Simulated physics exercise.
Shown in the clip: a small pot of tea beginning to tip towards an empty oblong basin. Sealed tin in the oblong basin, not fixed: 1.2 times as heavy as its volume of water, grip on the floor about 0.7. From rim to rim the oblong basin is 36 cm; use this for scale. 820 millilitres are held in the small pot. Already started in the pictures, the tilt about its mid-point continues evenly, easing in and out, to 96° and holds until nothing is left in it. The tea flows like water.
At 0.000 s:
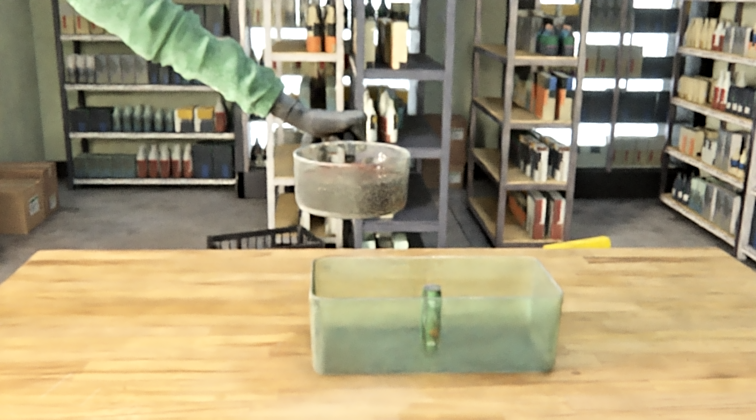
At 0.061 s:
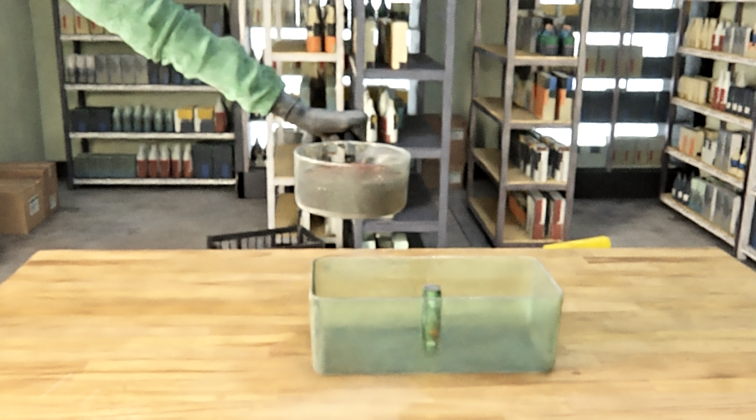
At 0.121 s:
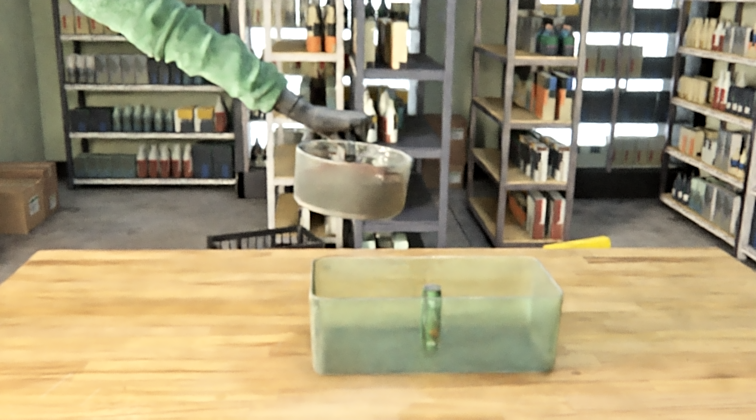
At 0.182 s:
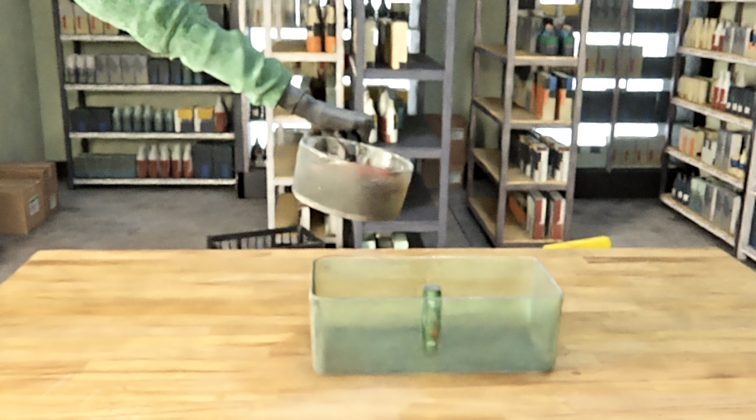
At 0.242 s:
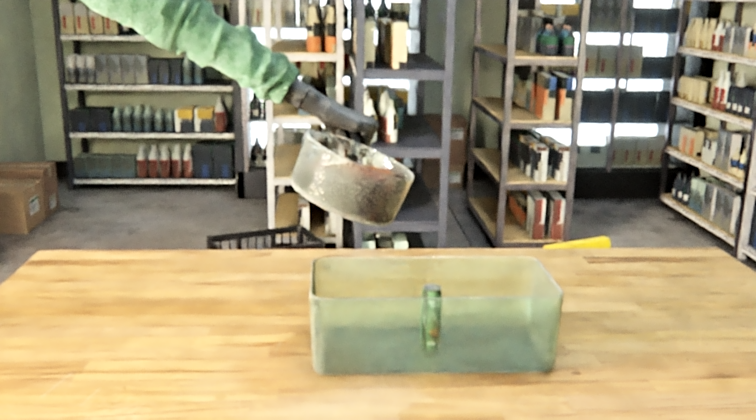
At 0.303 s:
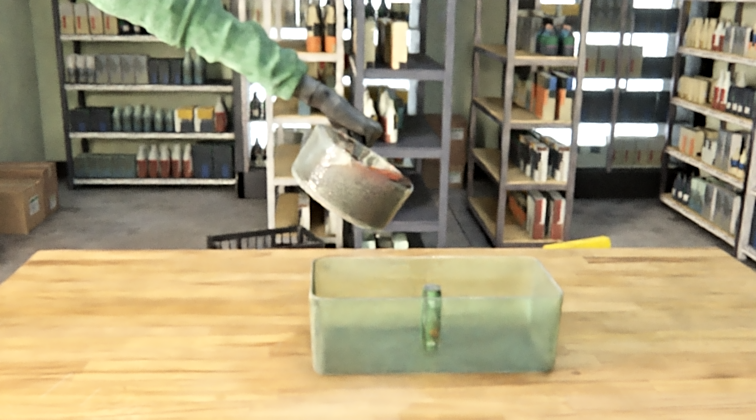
Arm in a green sleeve and dark glove steadily tilting a small round pot rightward above a clear oblong basin on a wooden table.
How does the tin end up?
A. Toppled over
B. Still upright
(B) Still upright.
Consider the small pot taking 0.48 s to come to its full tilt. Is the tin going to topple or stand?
The tin tips over.
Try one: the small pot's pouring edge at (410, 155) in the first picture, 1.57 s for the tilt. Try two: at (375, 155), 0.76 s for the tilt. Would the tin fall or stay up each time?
In the first try it remains standing; in the second it comes down.
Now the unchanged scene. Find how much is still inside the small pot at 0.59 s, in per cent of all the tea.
Around 36 percent.
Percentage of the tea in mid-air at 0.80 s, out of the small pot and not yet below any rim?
10 per cent, roughly.
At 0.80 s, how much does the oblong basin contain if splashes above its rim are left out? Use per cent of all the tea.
Some 80 percent of the total.
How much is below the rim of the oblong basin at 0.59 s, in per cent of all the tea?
Roughly 22 percent.
By 0.59 s the tilt is 85° and 35 per cent is still to pour; the tin stands where it began.
By 0.80 s the tilt is 96° and 12 per cent is still to pour; the tin stands where it began.
By 1.02 s the tilt is 96° and 3 per cent is still to pour; the tin stands 1 cm from where it began.
By 1.26 s the tilt is 96° and 1 per cent is still to pour; the tin stands 1 cm from where it began.
At rest the tin stands 1 cm from where it began.
